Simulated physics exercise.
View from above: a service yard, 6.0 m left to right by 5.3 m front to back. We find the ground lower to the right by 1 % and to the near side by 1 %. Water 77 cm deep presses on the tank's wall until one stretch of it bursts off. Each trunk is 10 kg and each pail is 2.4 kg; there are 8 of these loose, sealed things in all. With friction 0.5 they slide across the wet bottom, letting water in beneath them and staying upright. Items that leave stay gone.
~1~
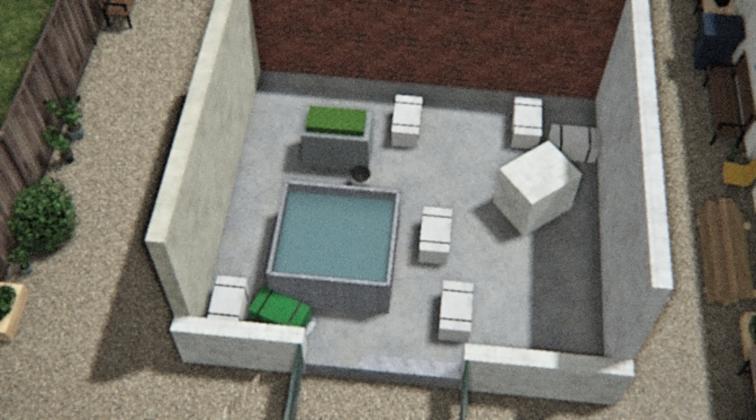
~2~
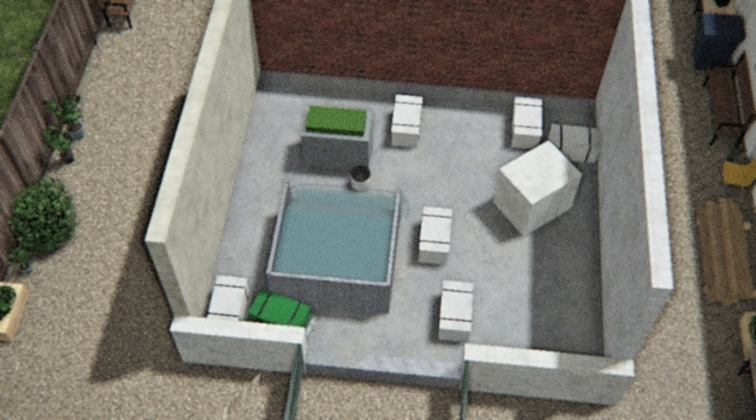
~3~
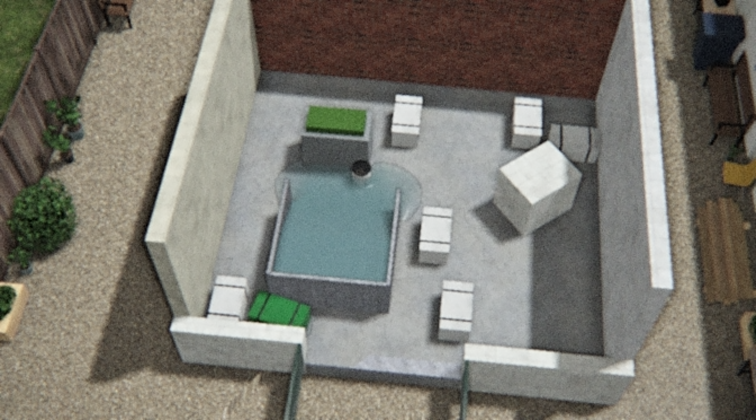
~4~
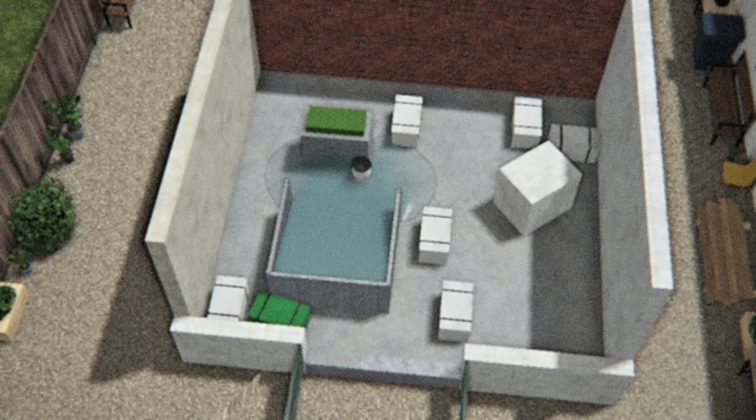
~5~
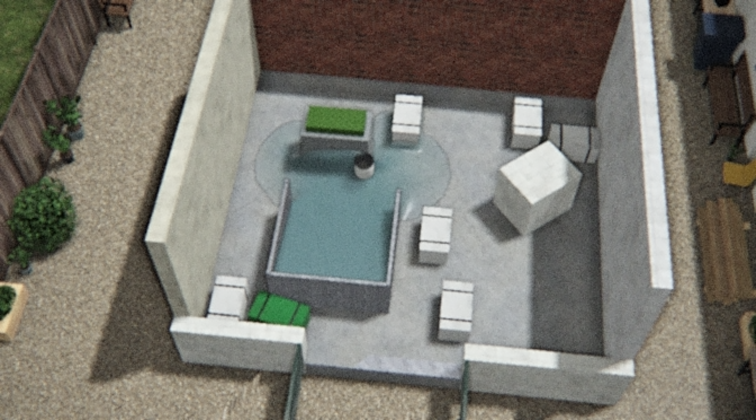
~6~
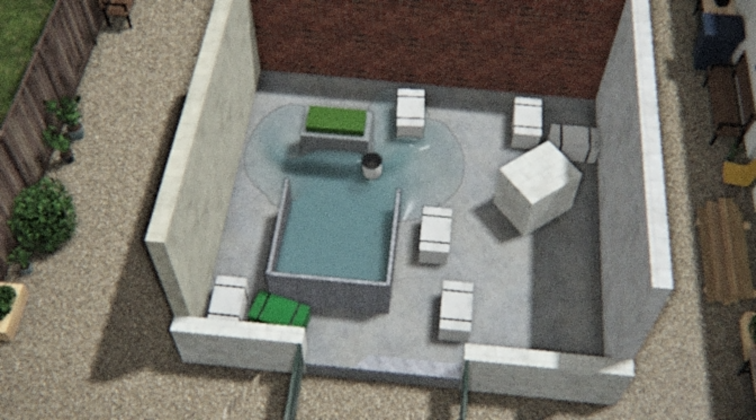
Water pours from the tank's far side and spreads across the yard around a small pail.
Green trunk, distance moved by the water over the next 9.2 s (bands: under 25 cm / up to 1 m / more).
Its displacement will be large.
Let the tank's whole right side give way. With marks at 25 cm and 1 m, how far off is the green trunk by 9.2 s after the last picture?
The green trunk remains in place.
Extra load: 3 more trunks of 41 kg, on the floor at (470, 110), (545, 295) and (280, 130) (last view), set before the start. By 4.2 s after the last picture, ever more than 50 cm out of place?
Taking them in the order given: Exceeds it, falls short and exceeds it.
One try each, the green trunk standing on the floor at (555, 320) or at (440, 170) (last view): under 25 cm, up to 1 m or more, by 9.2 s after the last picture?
Respectively: It is shoved a long way; it is shoved a long way.
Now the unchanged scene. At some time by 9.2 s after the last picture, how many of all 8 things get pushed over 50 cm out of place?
8.
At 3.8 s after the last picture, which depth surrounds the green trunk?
Roughly 7 cm.
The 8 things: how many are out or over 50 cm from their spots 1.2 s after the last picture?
By my reckoning, 2.
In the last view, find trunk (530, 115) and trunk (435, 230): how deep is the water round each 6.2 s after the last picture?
Close to 12 and 4 centimetres.
Then, 1.2 s after the last picture the green trunk is near (279, 311), 0.0 m from its start, aground; 0 of 8 are out; 3 afloat.
Then, 3.8 s after the last picture the green trunk is near (340, 309), 0.9 m from its start, afloat; 0 of 8 are out; 6 afloat.
Then, 6.2 s after the last picture the green trunk has gone out; 1 of 8 are out; 7 afloat.
Then, 9.2 s after the last picture the green trunk has gone out; 1 of 8 are out; 7 afloat.
